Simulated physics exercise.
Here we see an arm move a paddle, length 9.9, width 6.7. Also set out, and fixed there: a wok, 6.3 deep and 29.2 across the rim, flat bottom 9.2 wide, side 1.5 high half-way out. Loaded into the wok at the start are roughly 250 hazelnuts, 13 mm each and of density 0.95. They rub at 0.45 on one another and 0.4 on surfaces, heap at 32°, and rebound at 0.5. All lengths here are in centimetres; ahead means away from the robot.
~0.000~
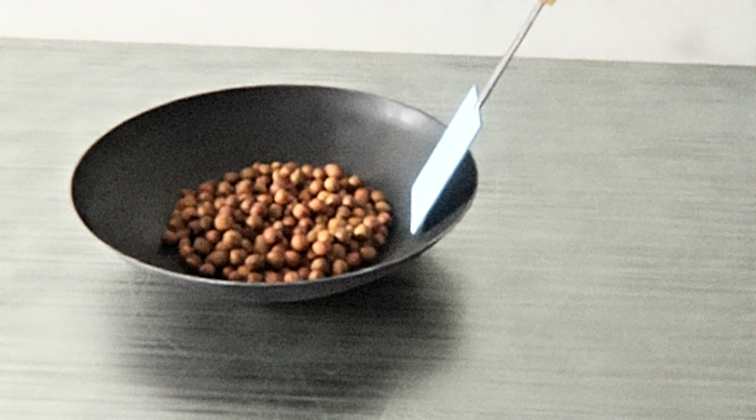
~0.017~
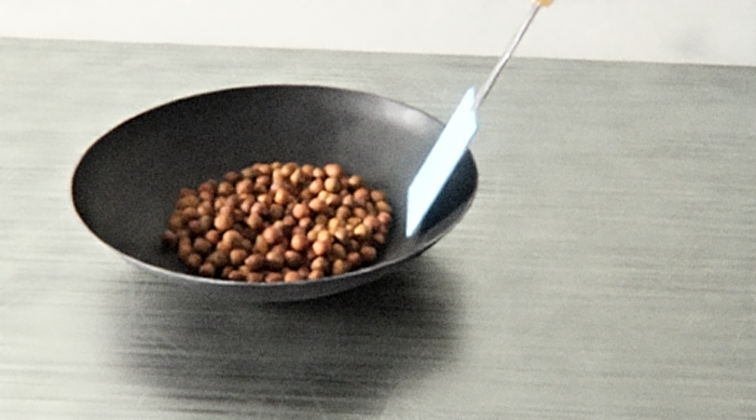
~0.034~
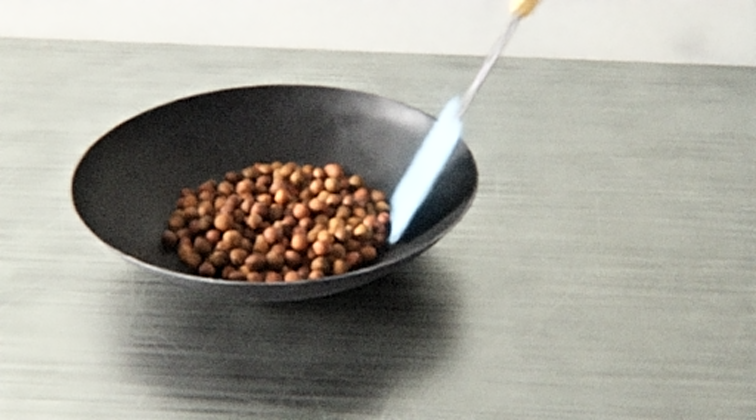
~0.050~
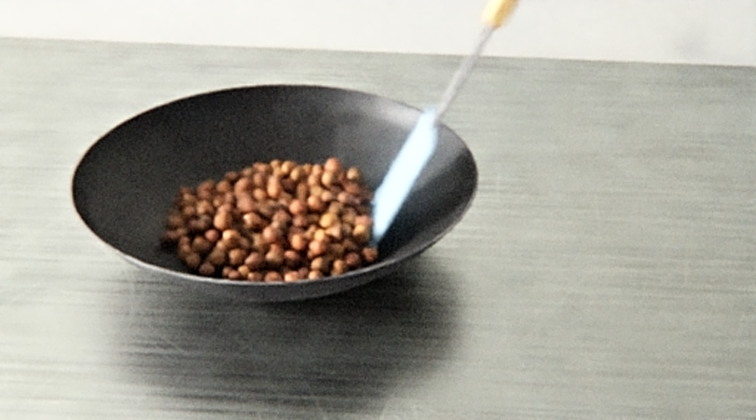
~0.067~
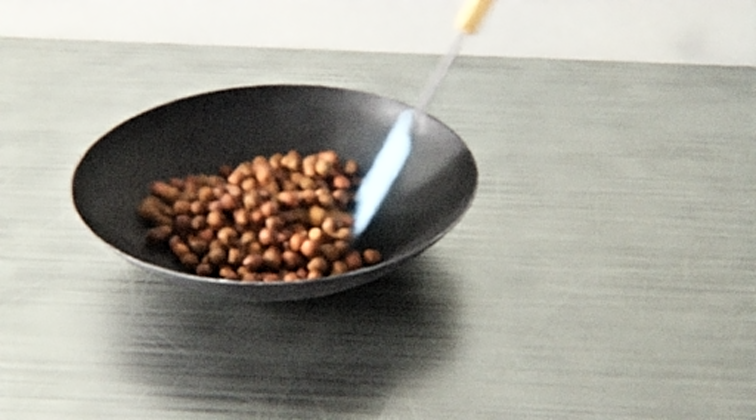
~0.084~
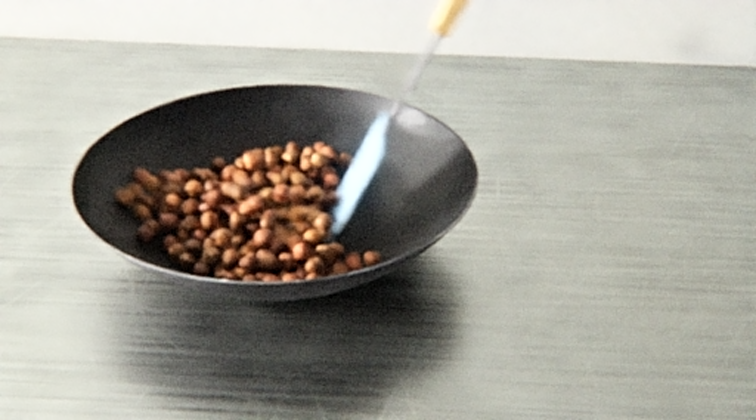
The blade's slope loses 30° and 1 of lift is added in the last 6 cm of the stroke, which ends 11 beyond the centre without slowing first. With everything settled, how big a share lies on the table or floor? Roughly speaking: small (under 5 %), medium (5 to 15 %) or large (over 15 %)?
Roughly, large, over 15 %.
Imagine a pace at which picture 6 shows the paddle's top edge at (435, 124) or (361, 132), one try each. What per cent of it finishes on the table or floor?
5 % and 40 %.
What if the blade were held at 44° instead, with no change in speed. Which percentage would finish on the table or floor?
Result, estimated: 25 %.
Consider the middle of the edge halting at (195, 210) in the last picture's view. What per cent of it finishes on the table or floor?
I'd put it near 5 per cent.
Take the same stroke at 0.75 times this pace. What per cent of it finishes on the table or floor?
Some 20 per cent.
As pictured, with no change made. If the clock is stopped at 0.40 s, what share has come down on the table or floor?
It comes to some 15 in a hundred.
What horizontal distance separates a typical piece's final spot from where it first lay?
Roughly 5 centimetres.
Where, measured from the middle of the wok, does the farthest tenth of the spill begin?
It comes out at close to 50 centimetres.
By 0.13 s, sloping 65°, highest piece 7 above the table; 252 in the wok.
By 0.18 s, sloping 58°, highest piece 8 above the table; 251 in the wok, 1 on the blade or in flight.
By 0.40 s, sloping 35°, highest piece 11 above the table; 170 in the wok, 39 on the table or floor, 43 on the blade or in flight.
By 1.45 s, sloping 35°, highest piece 5 above the table; 170 in the wok, 82 on the table or floor.
Final count, 170 in the wok, 82 on the table or floor. That is 33 % on the table or floor.
